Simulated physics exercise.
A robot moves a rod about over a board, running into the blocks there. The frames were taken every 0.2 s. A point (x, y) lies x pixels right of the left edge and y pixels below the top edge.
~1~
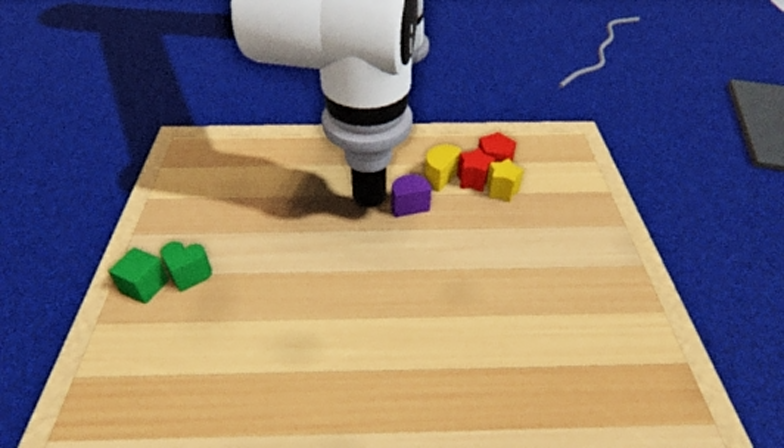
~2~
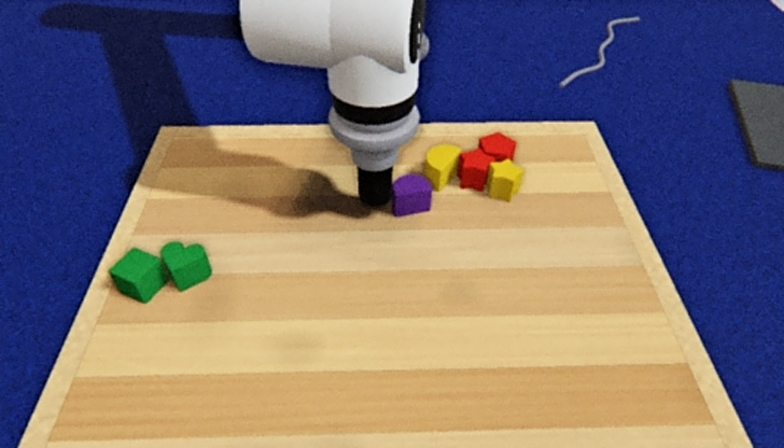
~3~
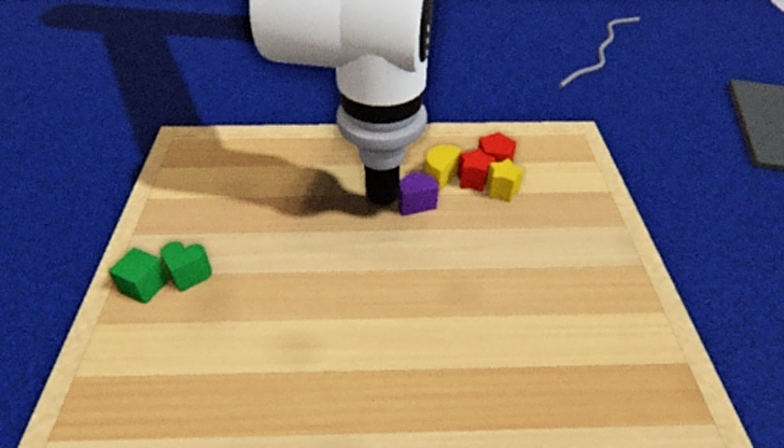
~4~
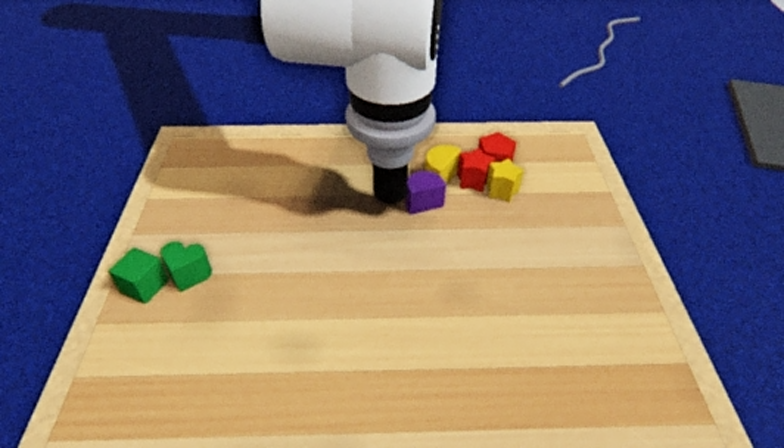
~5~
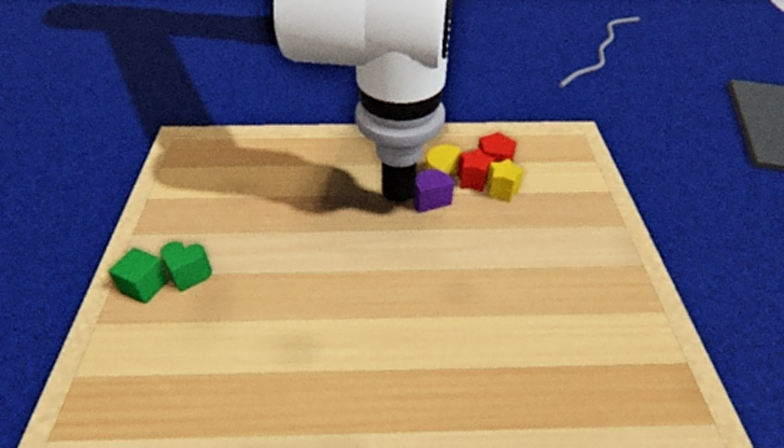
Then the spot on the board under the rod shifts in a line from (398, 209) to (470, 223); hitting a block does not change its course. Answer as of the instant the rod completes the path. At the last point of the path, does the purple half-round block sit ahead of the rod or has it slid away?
The rod passes it.
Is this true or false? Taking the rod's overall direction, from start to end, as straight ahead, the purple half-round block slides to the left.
True - the claim holds.
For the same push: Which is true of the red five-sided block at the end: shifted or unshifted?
At the moment the path ends, the red five-sided block still stands where it did.
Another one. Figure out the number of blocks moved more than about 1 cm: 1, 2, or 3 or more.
Answer: One block.
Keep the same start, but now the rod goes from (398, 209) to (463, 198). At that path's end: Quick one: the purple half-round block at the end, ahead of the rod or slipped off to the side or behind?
Ahead to the end.
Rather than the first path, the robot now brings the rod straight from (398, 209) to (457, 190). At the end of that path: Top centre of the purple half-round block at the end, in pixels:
The purple half-round block ends near (495, 177).
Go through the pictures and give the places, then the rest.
In the first picture, tip of the rod (370, 197), middles of tops, purple half-round block (410, 184), yellow half-round block (442, 155), red star block (477, 158), red five-sided block (498, 143), yellow star block (506, 169).
In the second picture, rod (376, 196), nothing pushed.
In the third picture, rod (382, 195), purple half-round block (417, 182).
In the fourth picture, rod (390, 194), purple half-round block (424, 181).
In the fifth picture, rod (399, 192), purple half-round block (433, 179), yellow half-round block (442, 155), red star block (477, 158), red five-sided block (498, 143), yellow star block (506, 169).
The first path, step by step. Halfway along, rod (435, 200); purple half-round block (461, 179), turned 40° anticlockwise; yellow half-round block (445, 154), turned 15° anticlockwise.
At the end, rod (472, 207); purple half-round block (483, 180), turned 90° anticlockwise; yellow half-round block (445, 154), turned 15° anticlockwise; red star block (478, 156), turned 15° anticlockwise; red five-sided block unmoved; yellow star block unmoved.
